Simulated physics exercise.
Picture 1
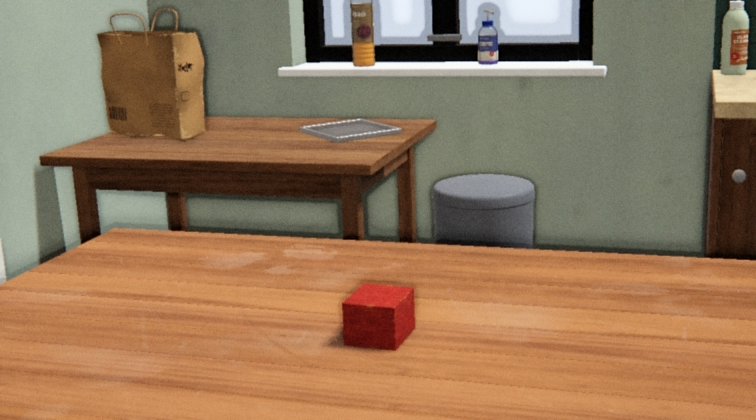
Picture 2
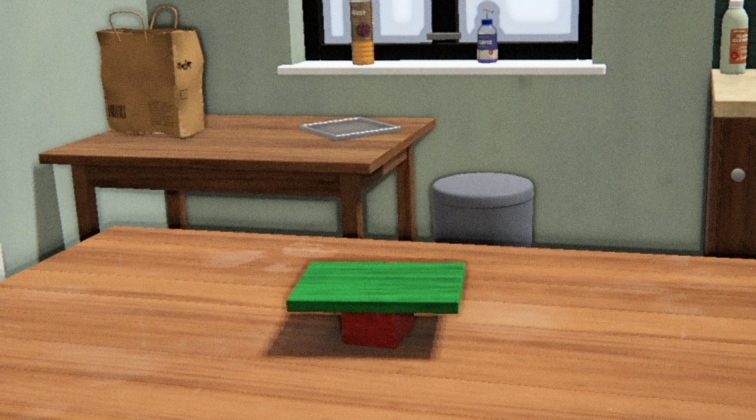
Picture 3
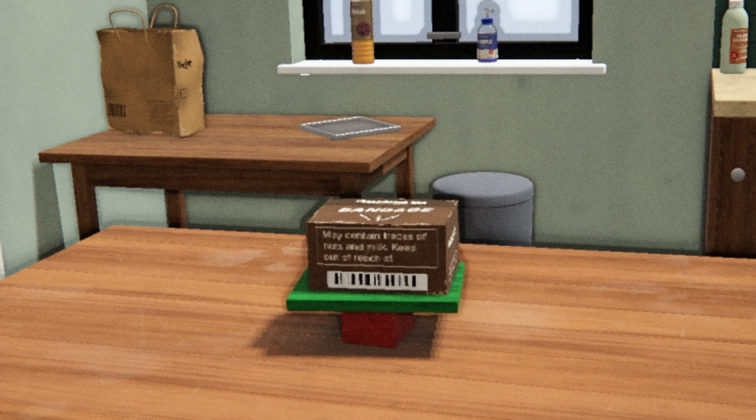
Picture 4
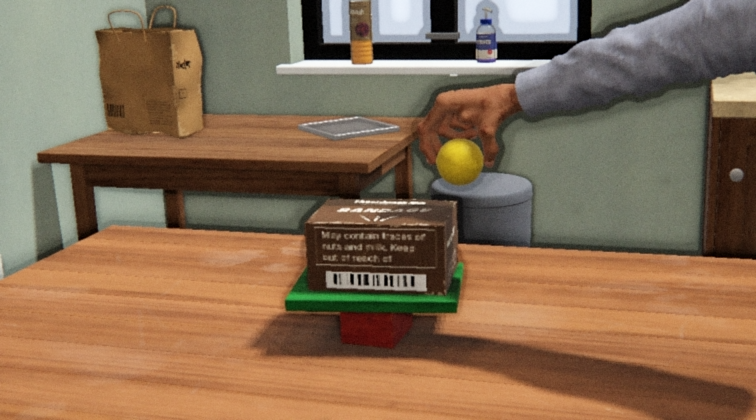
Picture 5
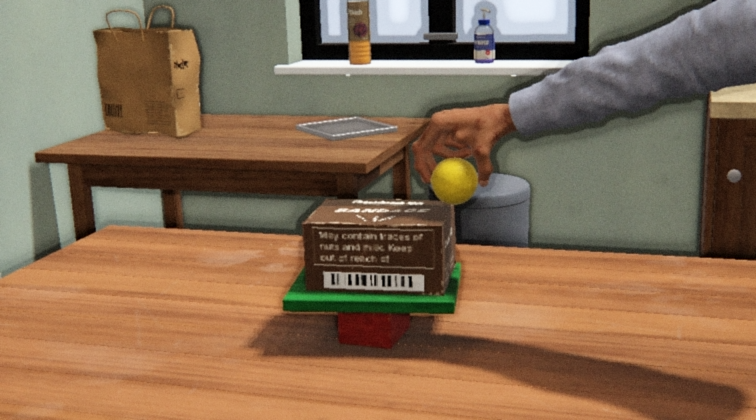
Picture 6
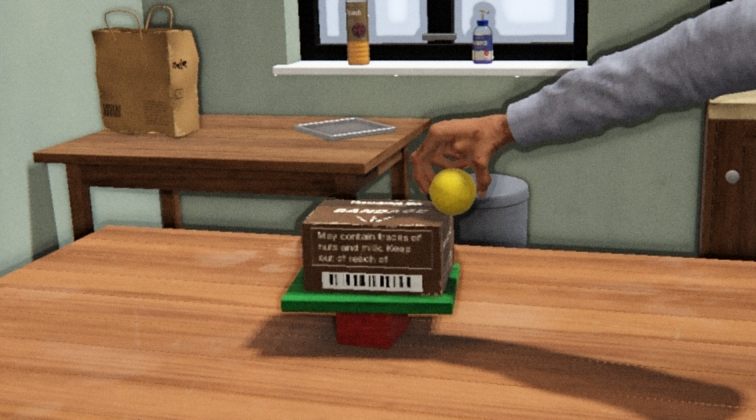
A hand lowers a yellow lemon onto the brown box stacked on the green board.
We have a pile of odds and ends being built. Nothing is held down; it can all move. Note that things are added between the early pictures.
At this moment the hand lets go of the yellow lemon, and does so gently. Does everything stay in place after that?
No, something drops.
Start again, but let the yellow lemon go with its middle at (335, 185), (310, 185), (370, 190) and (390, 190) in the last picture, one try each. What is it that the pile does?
Outcomes in order: No collapse, a collapse, no collapse, no collapse.
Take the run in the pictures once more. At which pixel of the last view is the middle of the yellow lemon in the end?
Near (524, 320).
Then, 0.40 s past the last view, yellow lemon now fallen.
Then, 0.50 s past the last view, things are still on the move.
Then, 1.20 s past the last view, nothing new.
Finally, fallen, yellow lemon; the other 3 still in place. Final places as the last picture's camera would see them, yellow lemon near (523, 320). The pile gives way.
